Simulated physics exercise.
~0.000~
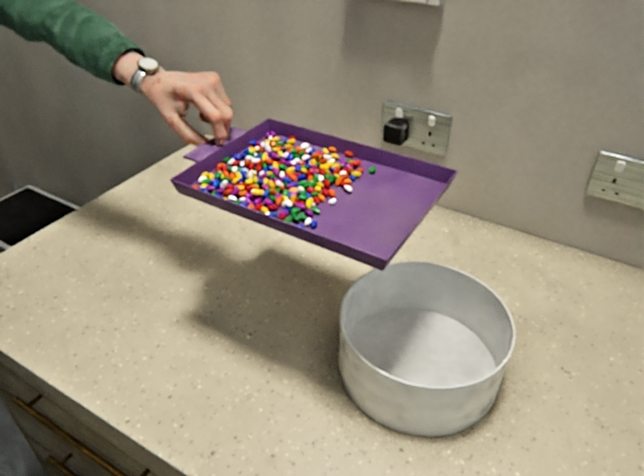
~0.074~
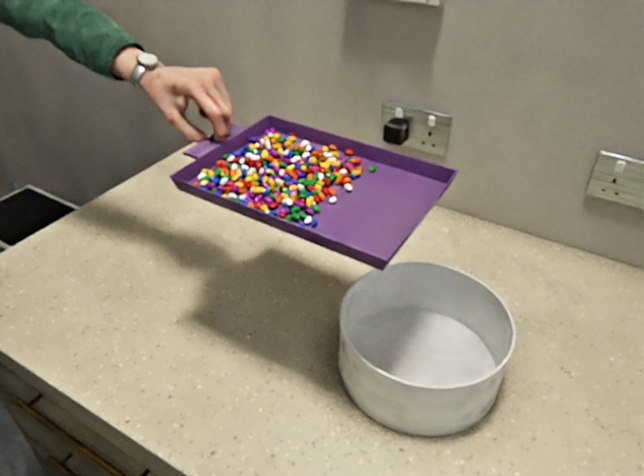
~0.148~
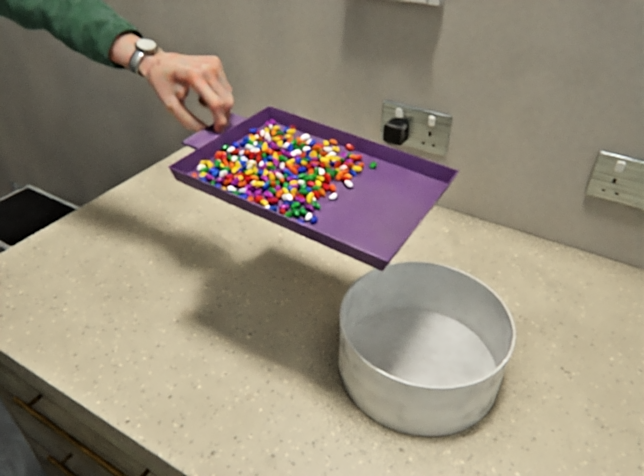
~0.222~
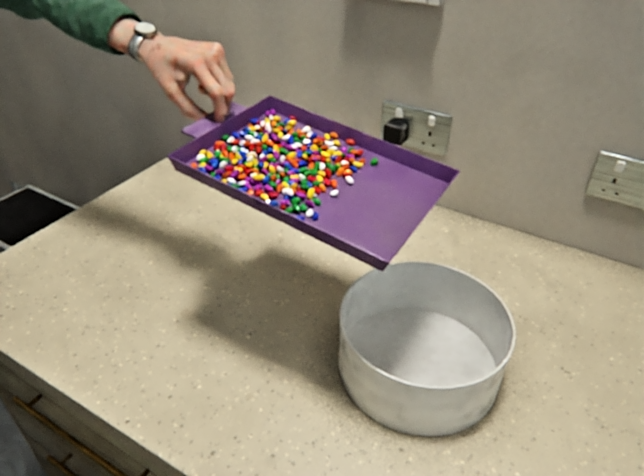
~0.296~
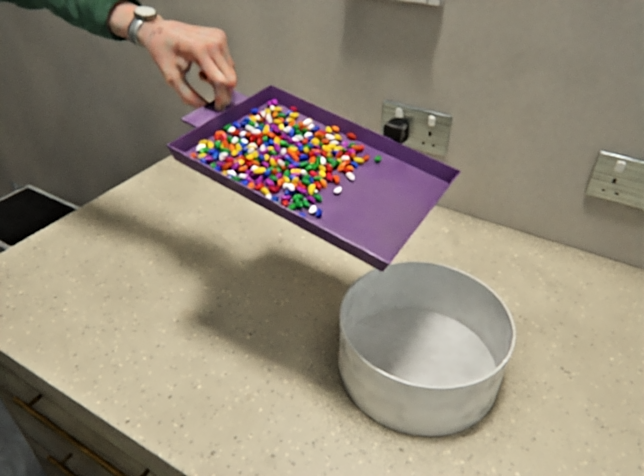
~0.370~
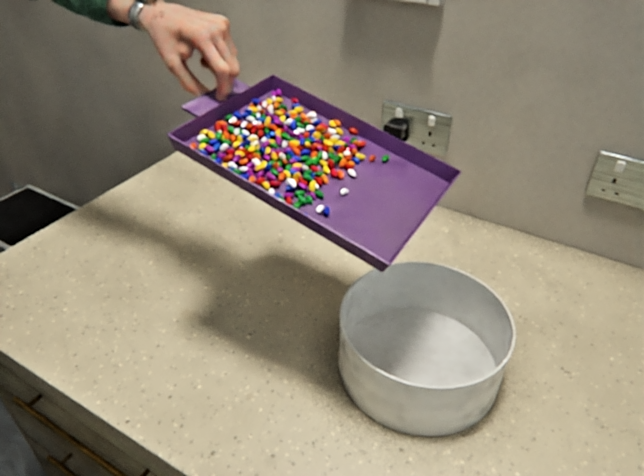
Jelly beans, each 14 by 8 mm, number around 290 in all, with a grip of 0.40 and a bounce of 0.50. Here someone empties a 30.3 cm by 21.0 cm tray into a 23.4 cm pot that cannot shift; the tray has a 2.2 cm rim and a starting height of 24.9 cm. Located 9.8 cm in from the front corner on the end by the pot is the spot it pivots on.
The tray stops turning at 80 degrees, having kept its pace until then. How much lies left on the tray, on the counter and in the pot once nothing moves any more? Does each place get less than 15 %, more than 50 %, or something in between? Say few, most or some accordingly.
Tray: Some. Counter: Few. Pot: Most.
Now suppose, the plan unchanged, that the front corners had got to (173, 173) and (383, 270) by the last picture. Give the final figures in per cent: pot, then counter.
Final per cent - pot 45, counter 55.
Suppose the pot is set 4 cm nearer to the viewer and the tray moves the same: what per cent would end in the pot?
Estimated share: Around 70 in a hundred.
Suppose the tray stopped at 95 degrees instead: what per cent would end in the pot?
Near 95 %, then.
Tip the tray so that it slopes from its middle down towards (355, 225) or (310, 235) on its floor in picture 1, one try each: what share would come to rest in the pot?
That would be close to 65 per cent and then close to 40 per cent.
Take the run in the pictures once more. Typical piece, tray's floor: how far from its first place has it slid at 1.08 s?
It has moved some 18 cm from its start.
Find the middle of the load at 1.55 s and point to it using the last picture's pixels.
(417, 220), roughly.
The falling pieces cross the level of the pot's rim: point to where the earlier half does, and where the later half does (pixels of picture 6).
Near (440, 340) at first, near (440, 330) afterwards.
Then, at 1.08 s, tilt 45 degrees; the tray holds 100 %, the pot 0 %.
Then, at 1.55 s, tilt 65 degrees; the tray holds 80 %, the pot 15 %.
After 2.09 s, tilt 80 degrees; the tray holds 45 %, the pot 35 %.
By 3.2 s all is still; tray 25 %, counter 5 %, pot 75 %.
